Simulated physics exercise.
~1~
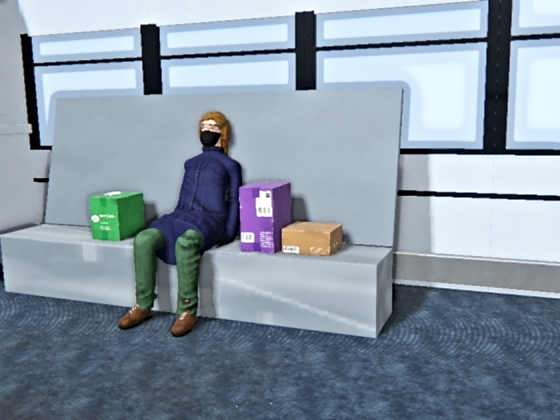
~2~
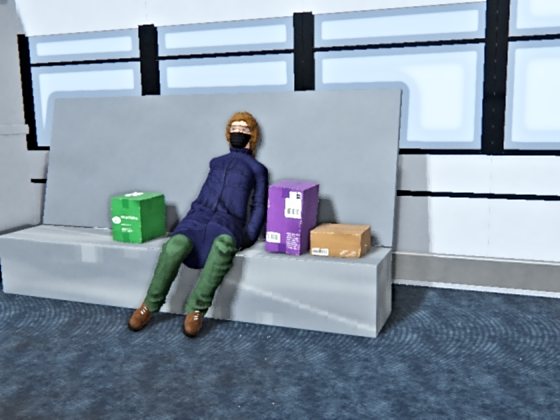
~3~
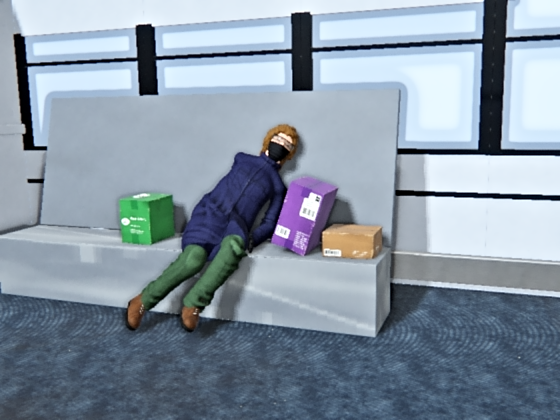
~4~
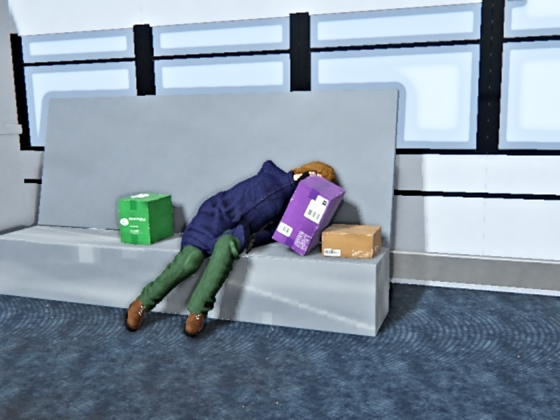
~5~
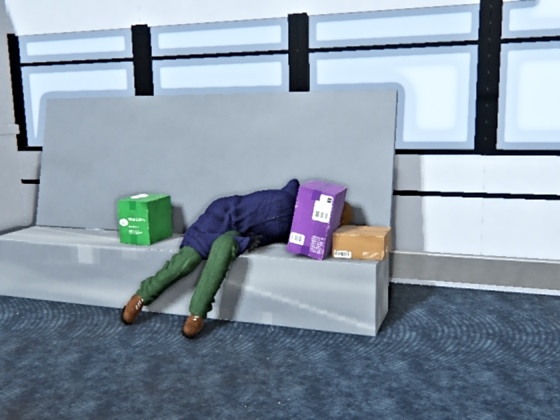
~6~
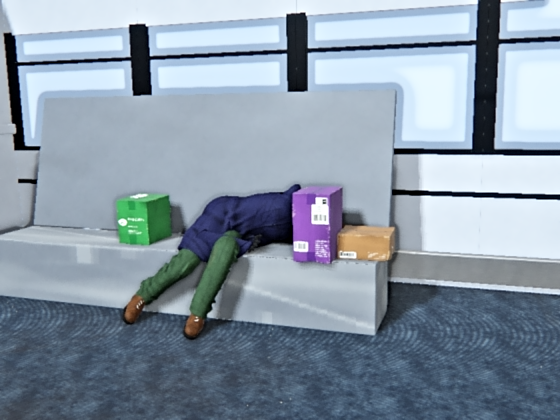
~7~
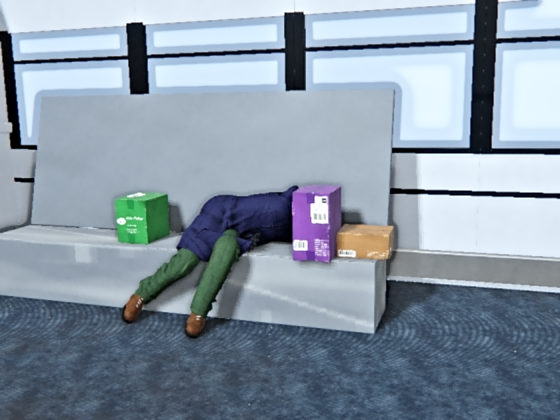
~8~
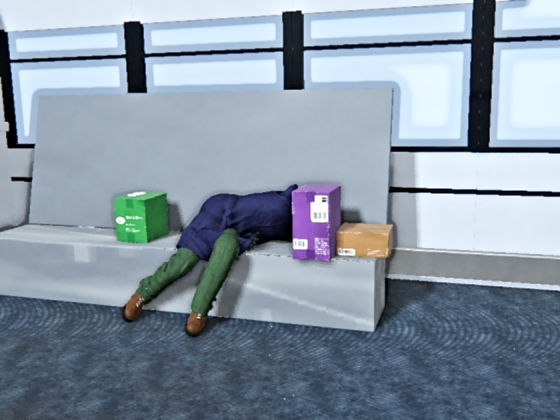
We see a masked figure in a dark blue coat slump rightward on a grey bench, tipping a purple box that then settles upright against a brown carton nudged slightly right, and the figure ends lying still behind the purple box, with a green box still at left.
